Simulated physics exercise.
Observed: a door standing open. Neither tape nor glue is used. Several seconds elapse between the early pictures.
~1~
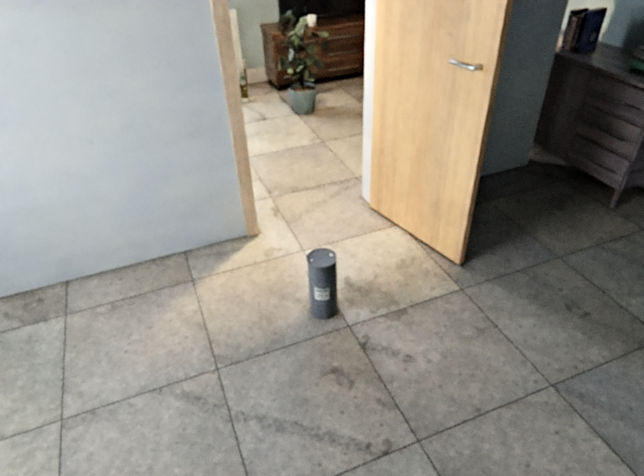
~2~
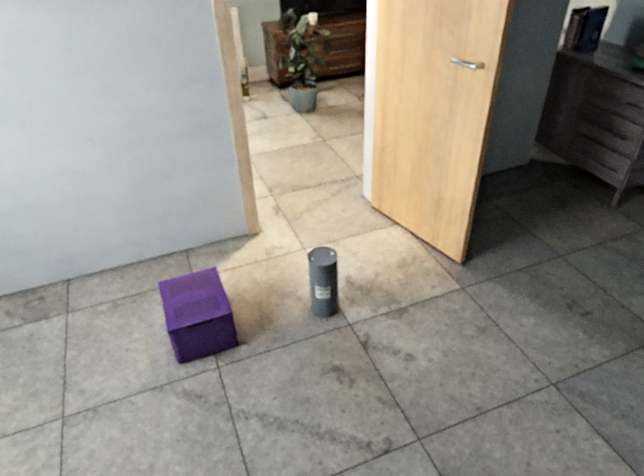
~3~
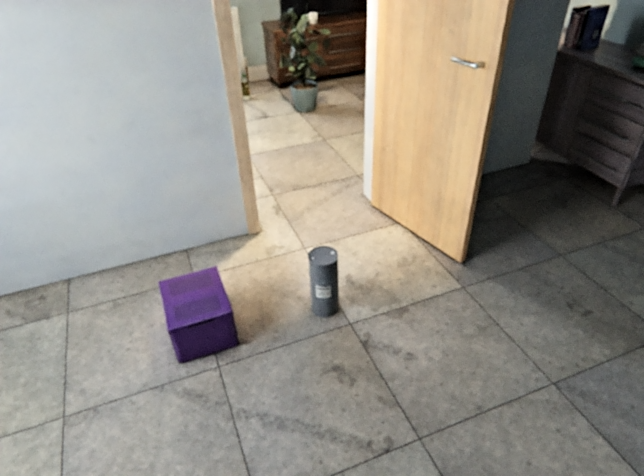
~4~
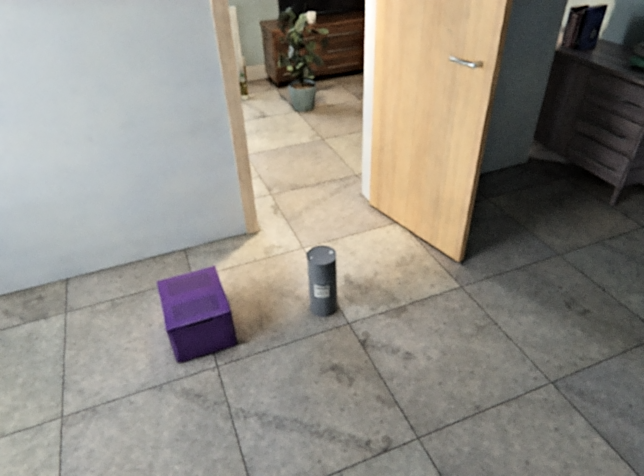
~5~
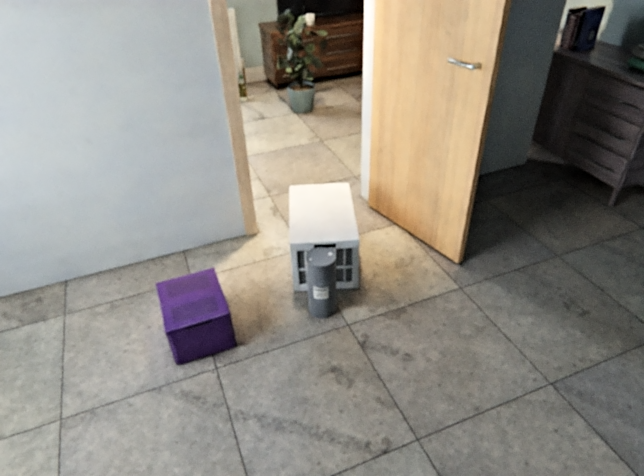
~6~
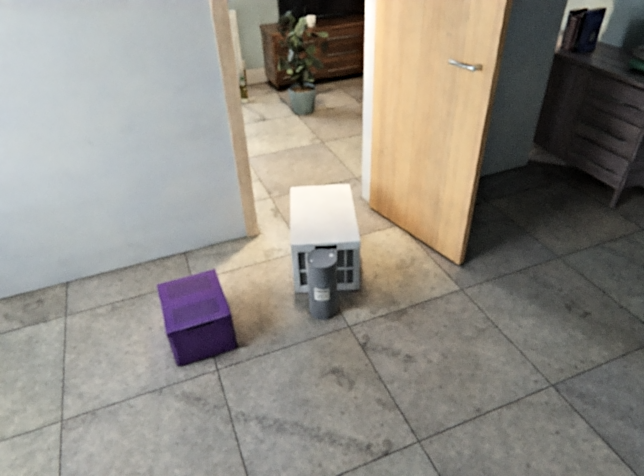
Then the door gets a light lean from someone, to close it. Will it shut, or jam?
The door gets held open.
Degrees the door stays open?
It comes to about 60°.
Then, 0.60 s after the last picture, door 90° open.
Then, 1.00 s after the last picture, door 72° open.
At rest, door 59° open; all 3 in place. Seen from the same camera at the end, white chest near (322, 236).
